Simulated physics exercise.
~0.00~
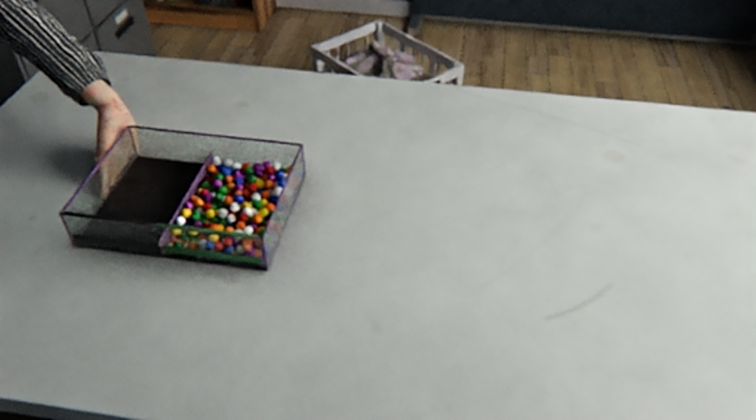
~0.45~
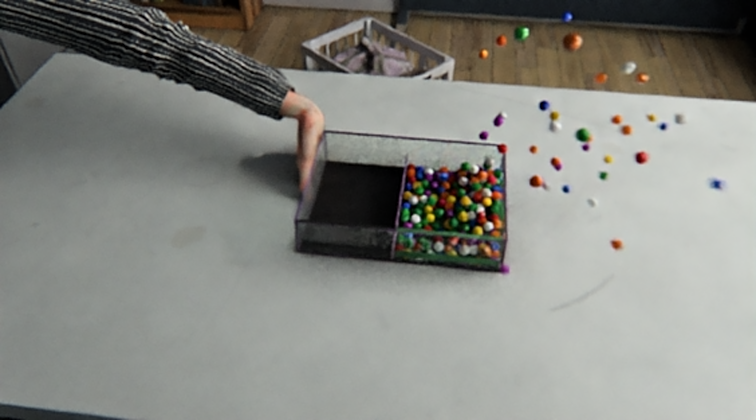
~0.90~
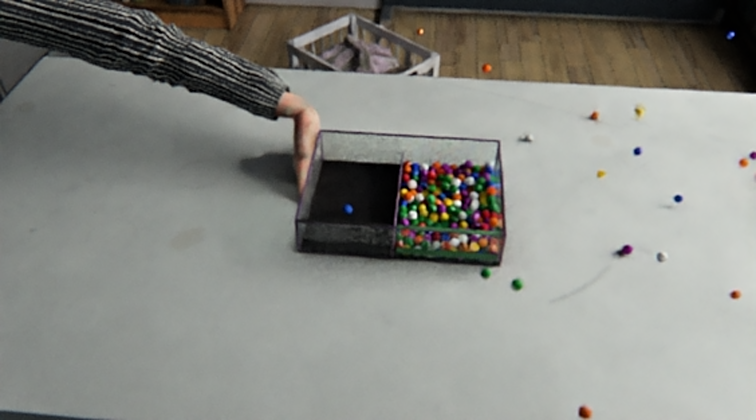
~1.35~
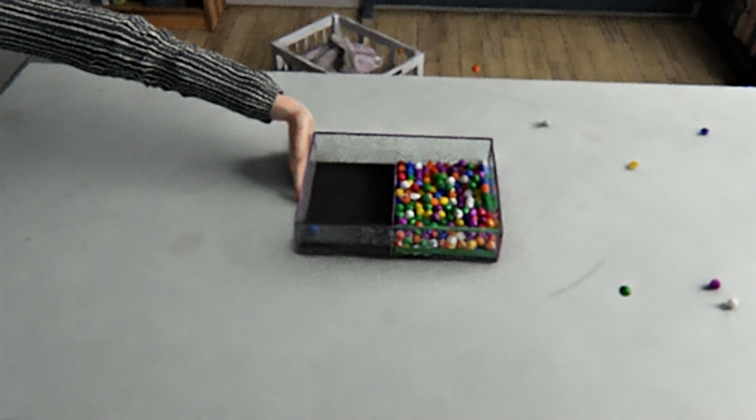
On a grey table, a hand shoves a divided tray rightward, scattering some colourful marbles.
